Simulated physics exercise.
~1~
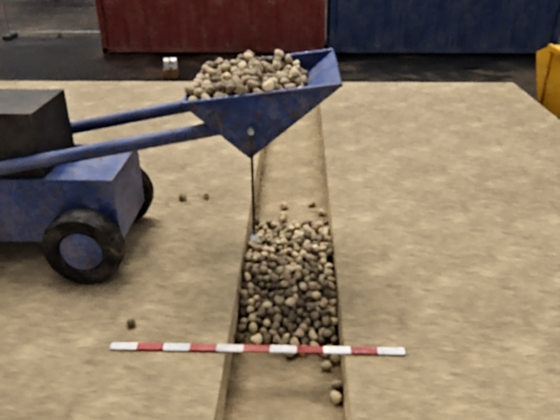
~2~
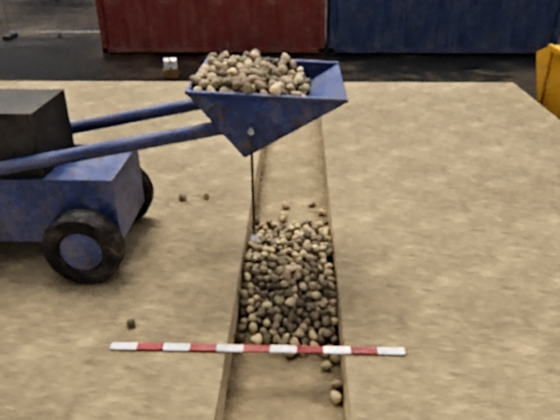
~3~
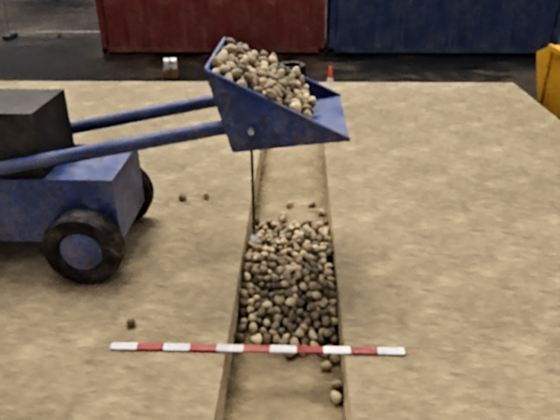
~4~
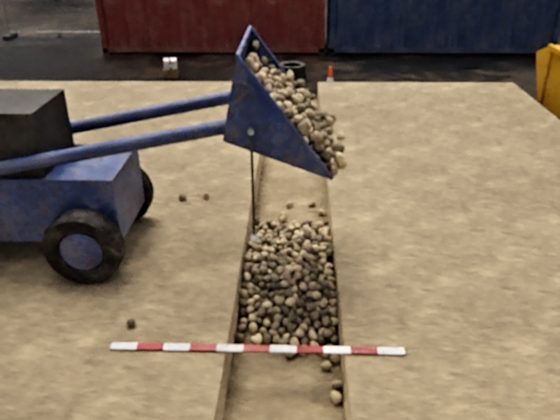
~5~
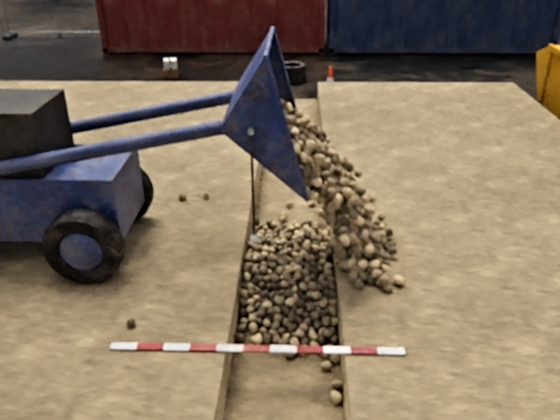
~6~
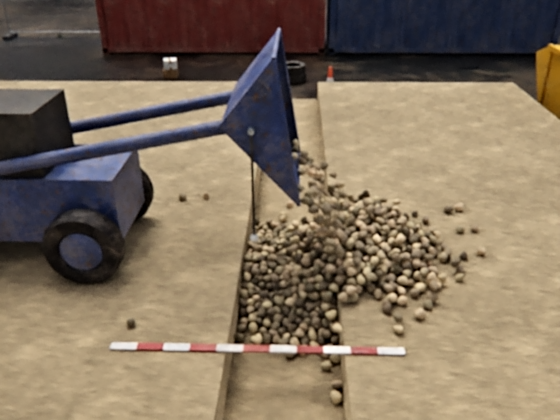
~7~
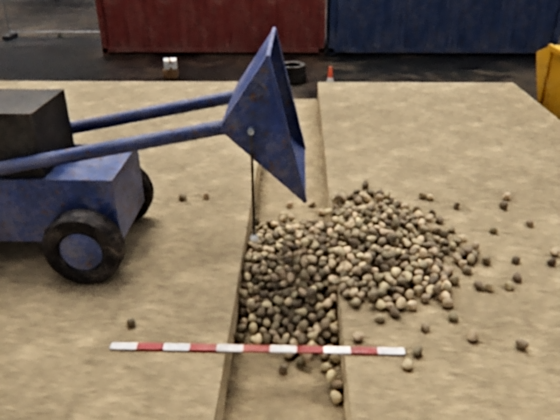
A blue loader stands at the left on sandy ground, seen from the side and slightly above, its raised bucket heaped with rounded, pale and brown stones. Below the bucket runs a trench partly filled with similar stones, with a red and white striped staff across it and red and blue containers behind. The bucket tips forward to the right, steeper and steeper, until the stones slide over its lip. They pour down across the trench and its right edge, then spread. The bucket ends empty, pointing steeply down, with stones heaped in the trench and scattered over the ground to its right.
